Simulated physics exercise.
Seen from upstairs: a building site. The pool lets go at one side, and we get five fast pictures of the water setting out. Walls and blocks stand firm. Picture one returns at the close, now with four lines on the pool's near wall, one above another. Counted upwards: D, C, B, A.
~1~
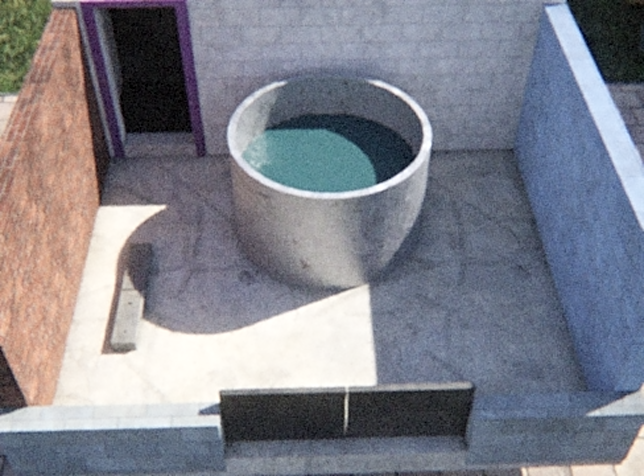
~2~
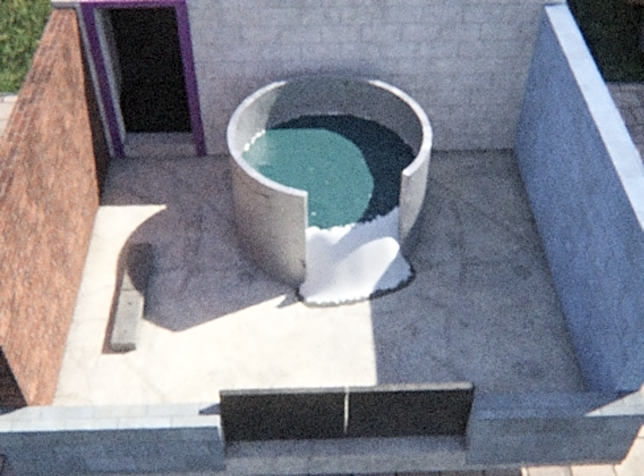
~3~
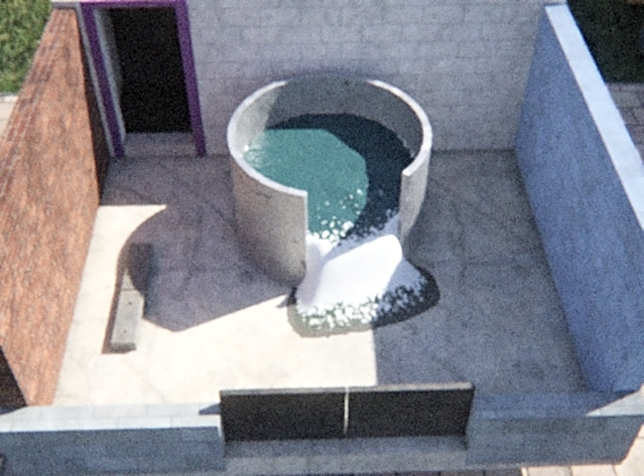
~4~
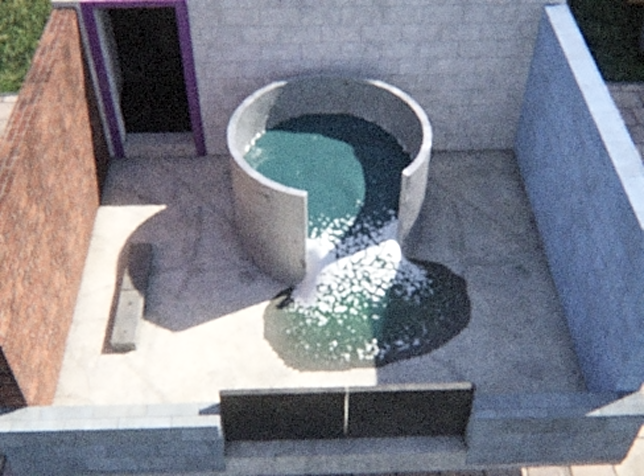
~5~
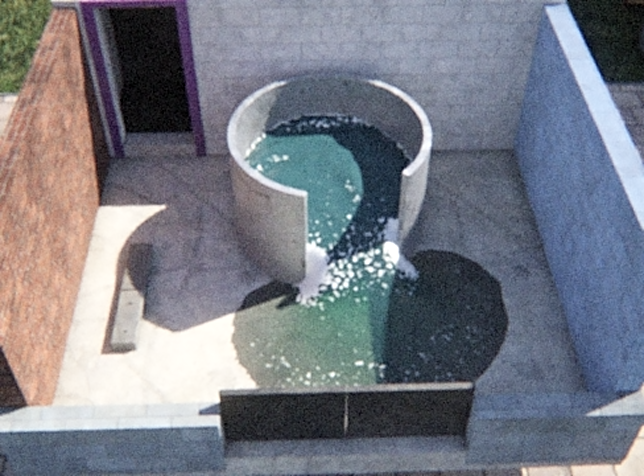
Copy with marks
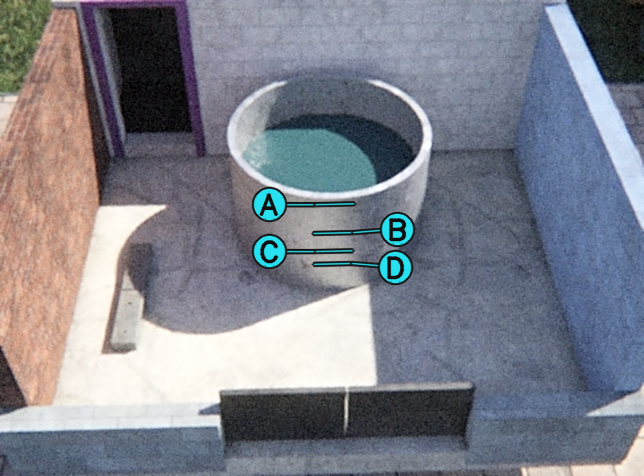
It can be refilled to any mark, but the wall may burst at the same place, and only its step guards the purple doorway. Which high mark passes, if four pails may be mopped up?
It is B.
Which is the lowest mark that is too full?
Mark A.
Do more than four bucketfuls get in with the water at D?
No, that is safe.
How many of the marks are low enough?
Three.
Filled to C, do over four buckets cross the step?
No, not at all.
On the marked copy, A at (333, 204); B at (333, 233); C at (333, 251); D at (333, 263); from the bottom up D, C, B, A.
Choosing A, about 11 bucketfuls get in.
Choosing B, a splash gets over, under a bucket.
Choosing C, nothing gets over.
Choosing D, nothing gets over.
